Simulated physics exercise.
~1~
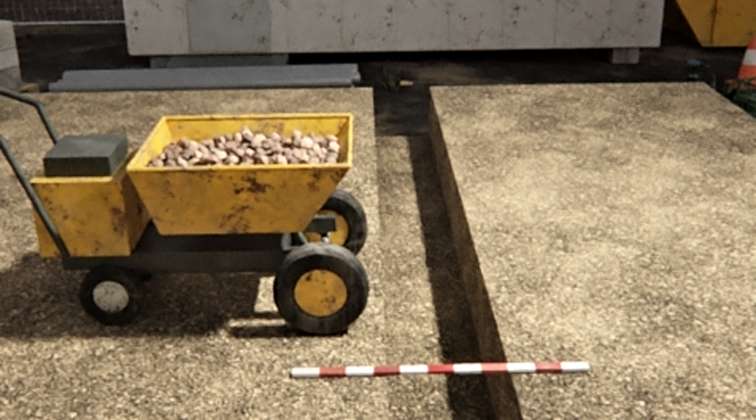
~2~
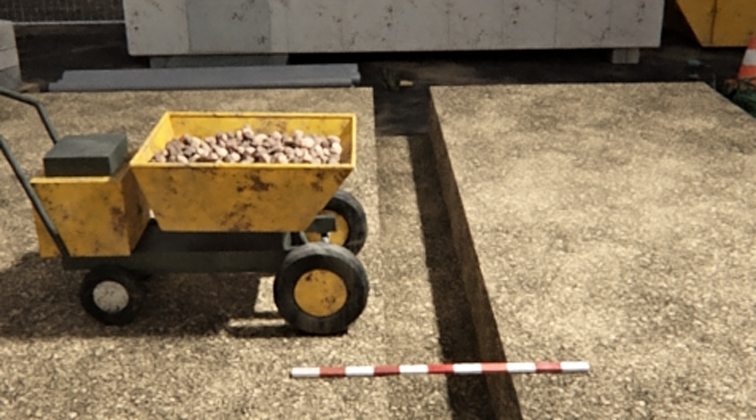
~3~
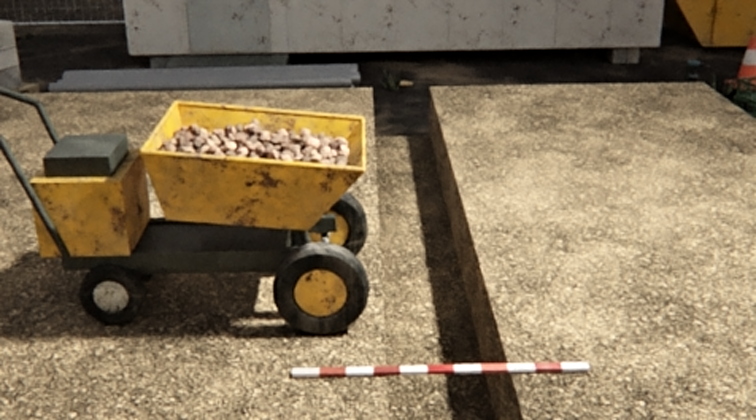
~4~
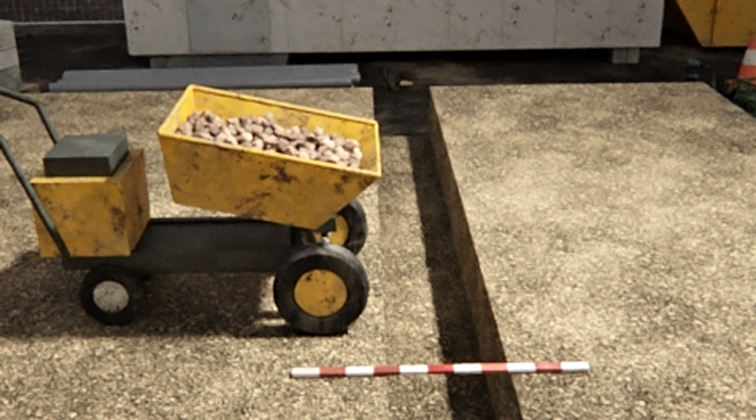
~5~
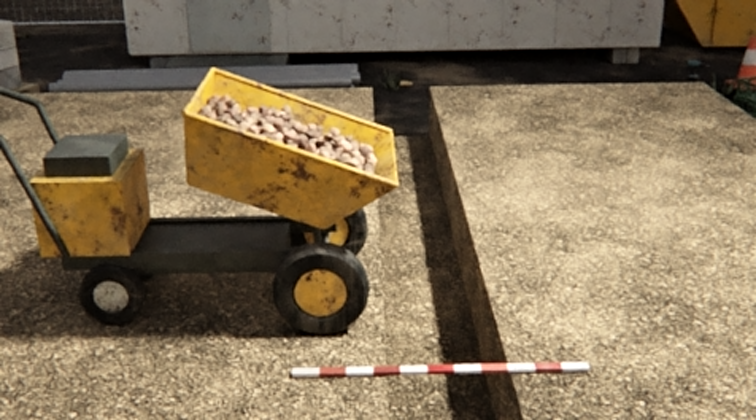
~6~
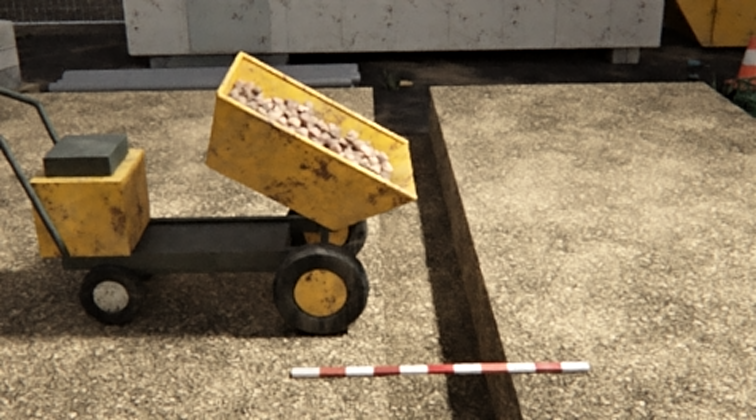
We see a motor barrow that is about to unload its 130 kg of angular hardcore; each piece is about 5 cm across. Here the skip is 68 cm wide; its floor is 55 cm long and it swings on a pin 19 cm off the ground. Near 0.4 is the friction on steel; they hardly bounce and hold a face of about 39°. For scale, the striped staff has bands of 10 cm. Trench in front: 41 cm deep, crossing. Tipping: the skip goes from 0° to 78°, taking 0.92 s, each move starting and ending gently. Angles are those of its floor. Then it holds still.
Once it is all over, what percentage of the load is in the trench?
Roughly 59 percent of the load is in the trench.
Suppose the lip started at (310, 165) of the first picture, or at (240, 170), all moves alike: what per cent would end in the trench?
From the first spot near 85, from the second near 95 per cent.
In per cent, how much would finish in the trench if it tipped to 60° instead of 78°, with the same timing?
About 20%.
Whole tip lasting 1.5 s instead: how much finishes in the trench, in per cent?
Roughly 70% would finish there.
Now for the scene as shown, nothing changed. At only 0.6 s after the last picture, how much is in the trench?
Close to 15 per cent has got there by then.
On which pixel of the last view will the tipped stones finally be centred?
Somewhere around (481, 345) in the last picture.
Then, 0.3 s after the last picture the floor is at 66°, 100 % in the skip; the foremost stones are at (449, 228).
Then, 0.6 s after the last picture the floor is at 78°, 63 % in the skip, 14 % in the trench, 23 % past the trench; the foremost stones are at (557, 286).
Then, 1.0 s after the last picture the floor is at 78°, 25 % in the skip, 32 % in the trench, 43 % past the trench; the foremost stones are at (694, 287).
Then, 2.9 s after the last picture the floor is at 78°, 0 % in the skip, 59 % in the trench, 41 % past the trench; the foremost stones are at (751, 283).
